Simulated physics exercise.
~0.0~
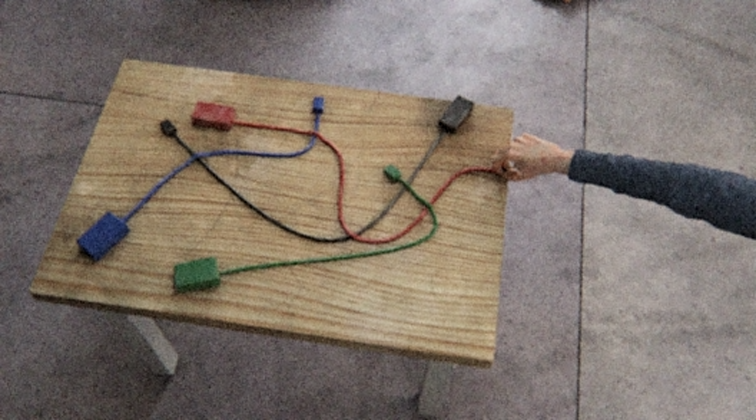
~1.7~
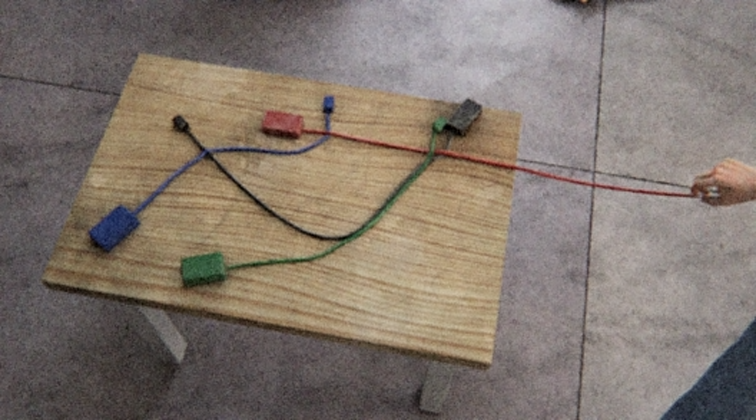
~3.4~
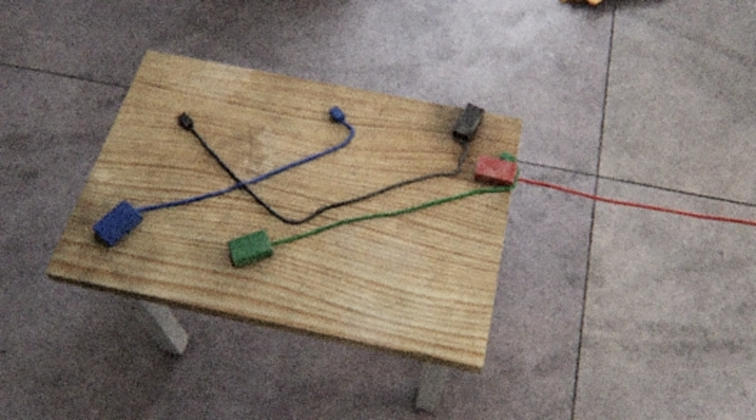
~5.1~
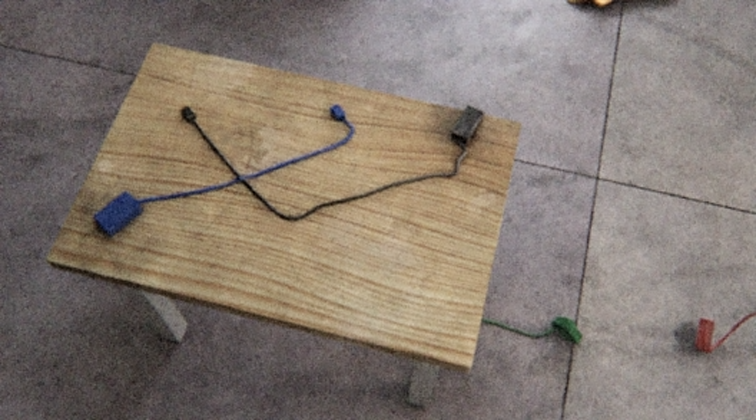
The red cable was pulled off the right side of a wooden table by a hand, dragging its charger over the edge and taking the tangled green cable along, until both chargers were off the table and the blue and black cables remained on top.
